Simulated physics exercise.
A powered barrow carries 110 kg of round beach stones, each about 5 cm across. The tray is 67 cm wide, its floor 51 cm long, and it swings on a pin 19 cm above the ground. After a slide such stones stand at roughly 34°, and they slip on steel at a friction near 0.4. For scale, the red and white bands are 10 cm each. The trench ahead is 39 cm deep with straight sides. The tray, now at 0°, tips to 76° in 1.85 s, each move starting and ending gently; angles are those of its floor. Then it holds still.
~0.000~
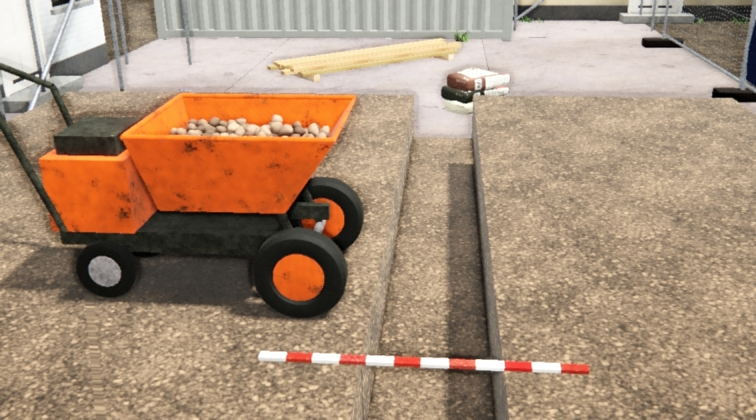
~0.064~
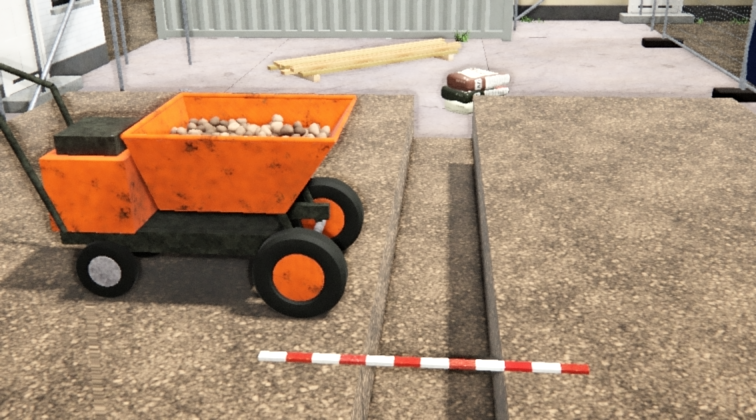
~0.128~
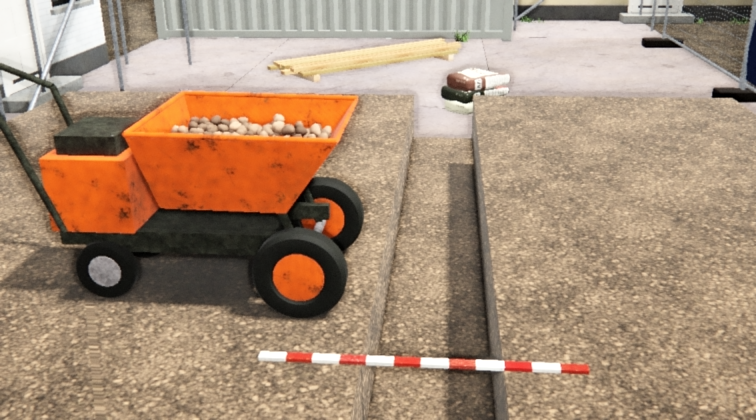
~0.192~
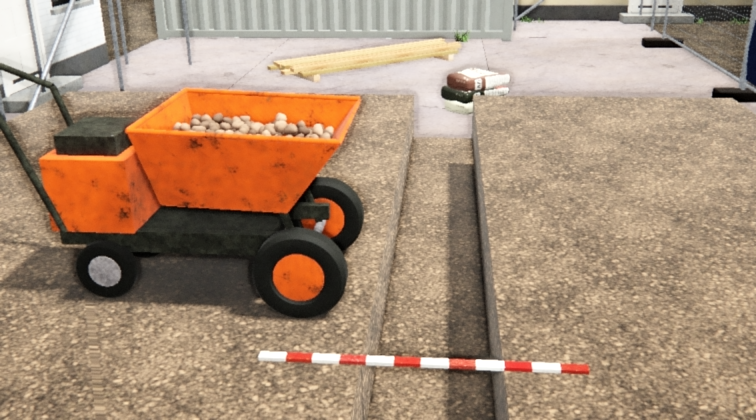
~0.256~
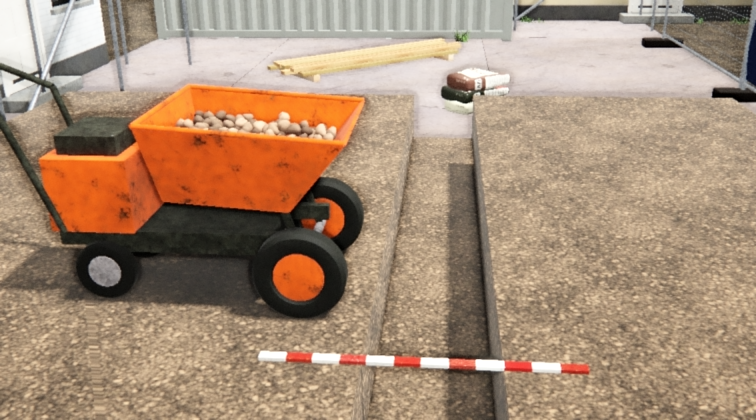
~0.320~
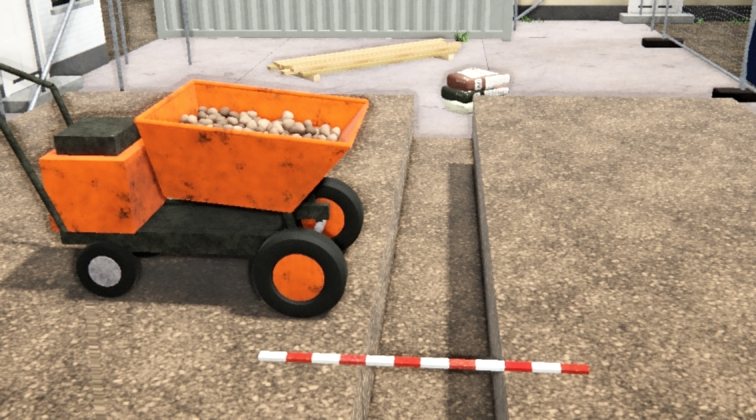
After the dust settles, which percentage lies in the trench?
Roughly 65 per cent ends in the trench.
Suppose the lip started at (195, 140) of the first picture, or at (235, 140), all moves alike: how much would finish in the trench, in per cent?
Near 75 per cent from the first place, 100 from the second.
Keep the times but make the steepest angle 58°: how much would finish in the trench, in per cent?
It would be near 50 per cent.
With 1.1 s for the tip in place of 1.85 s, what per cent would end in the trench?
In that case some 55 per cent.
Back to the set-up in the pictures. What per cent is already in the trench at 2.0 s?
Some 35 per cent.
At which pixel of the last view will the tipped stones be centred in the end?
Near (477, 347).
After 1.4 s the floor is at 64°; 98 % in the tray, 2 % in the trench; the foremost stones are at (478, 255).
After 2.0 s the floor is at 76°; 37 % in the tray, 36 % in the trench, 27 % past the trench; the foremost stones are at (606, 287).
After 2.3 s the floor is at 76°; 12 % in the tray, 52 % in the trench, 36 % past the trench; the foremost stones are at (660, 289).
After 4.2 s the floor is at 76°; 0 % in the tray, 65 % in the trench, 35 % past the trench; the foremost stones are at (680, 297).
